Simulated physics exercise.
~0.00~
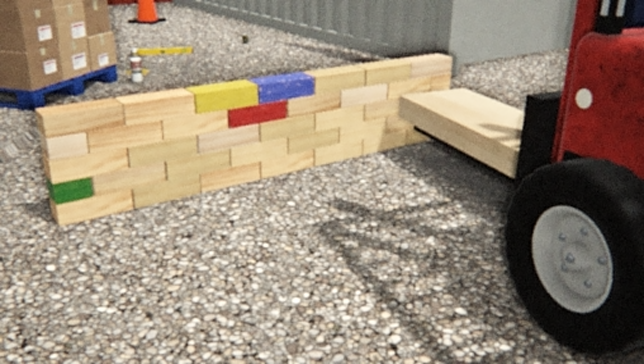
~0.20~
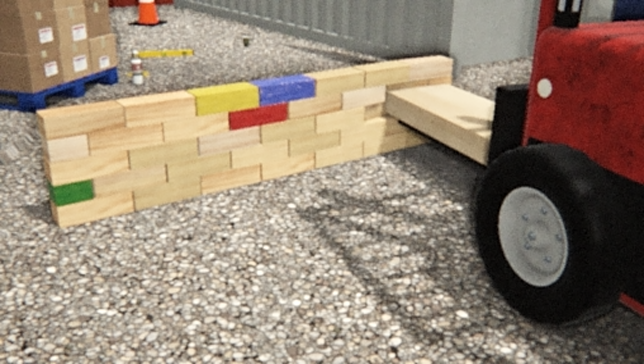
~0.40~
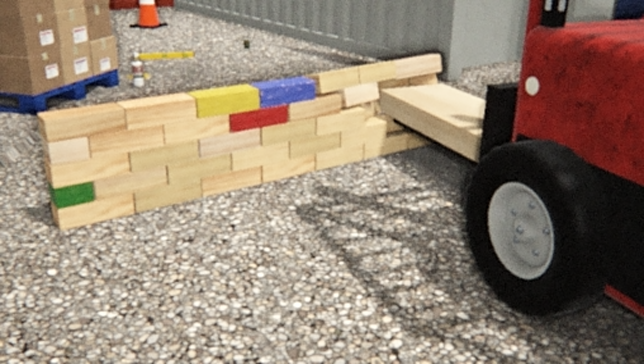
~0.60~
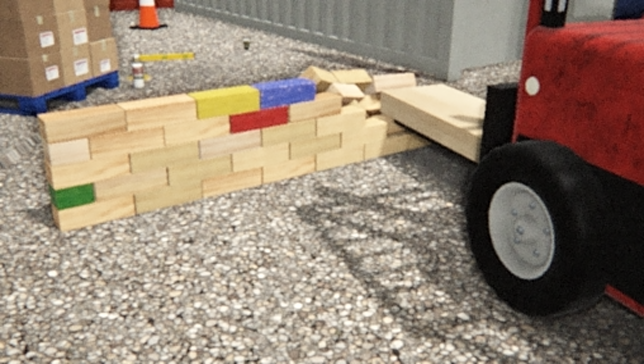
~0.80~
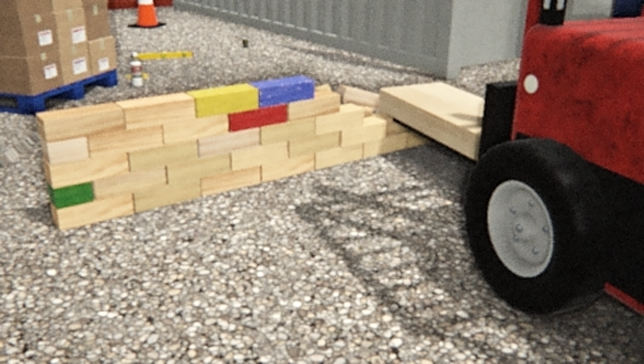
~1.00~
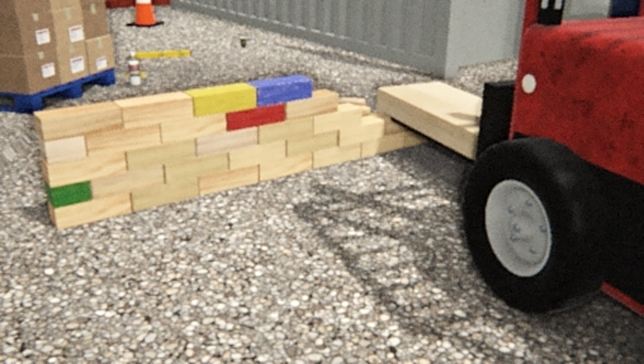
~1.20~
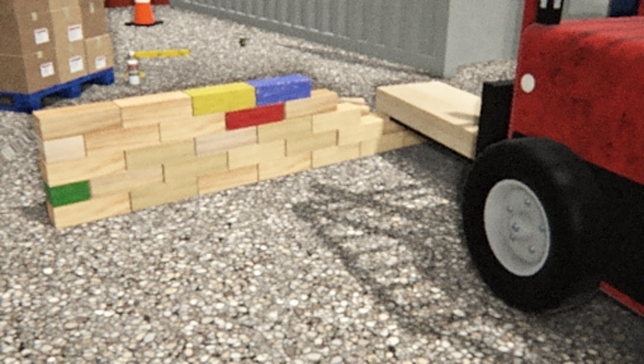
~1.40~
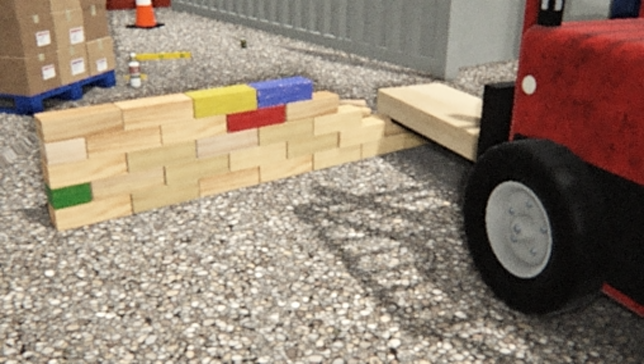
Red lift truck pushing a pale slab into a timber block wall, toppling its right end, then stopping with coloured blocks still standing.
